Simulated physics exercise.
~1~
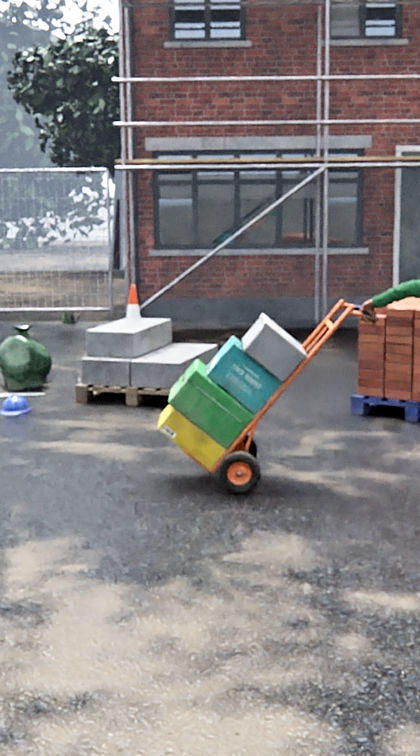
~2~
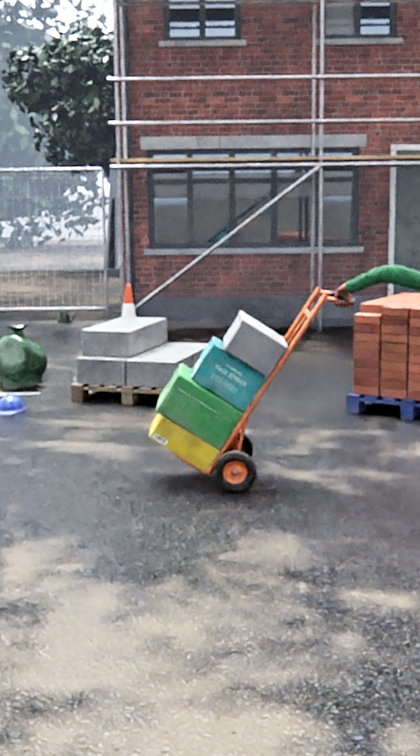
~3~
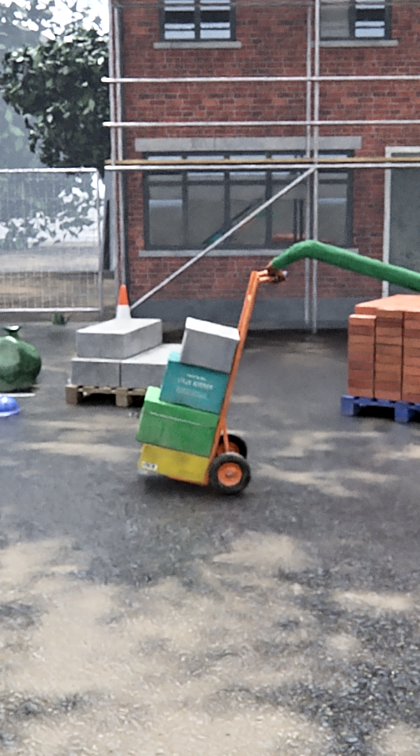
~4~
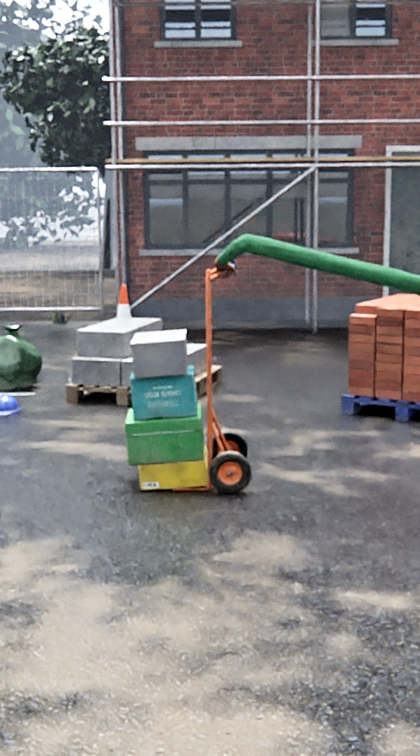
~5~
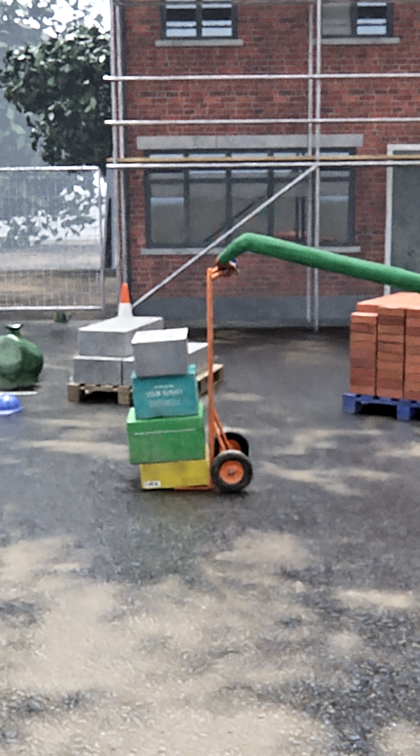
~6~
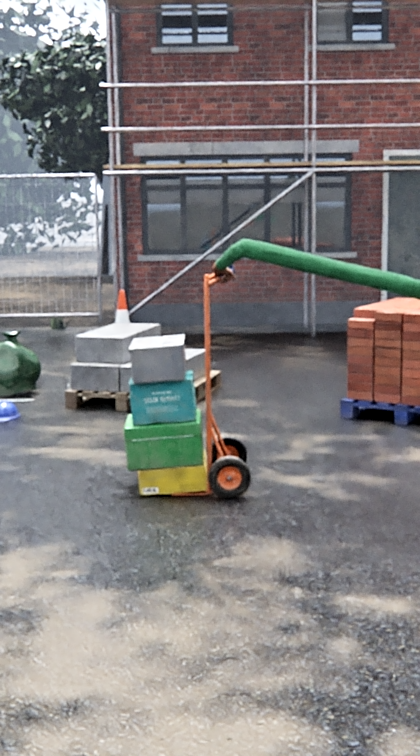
On a building site in front of a scaffolded brick house, a long green arm tipped a leaning orange sack truck upright, and its four stacked boxes swung up with it, the upper ones ending slightly off line but all still stacked.
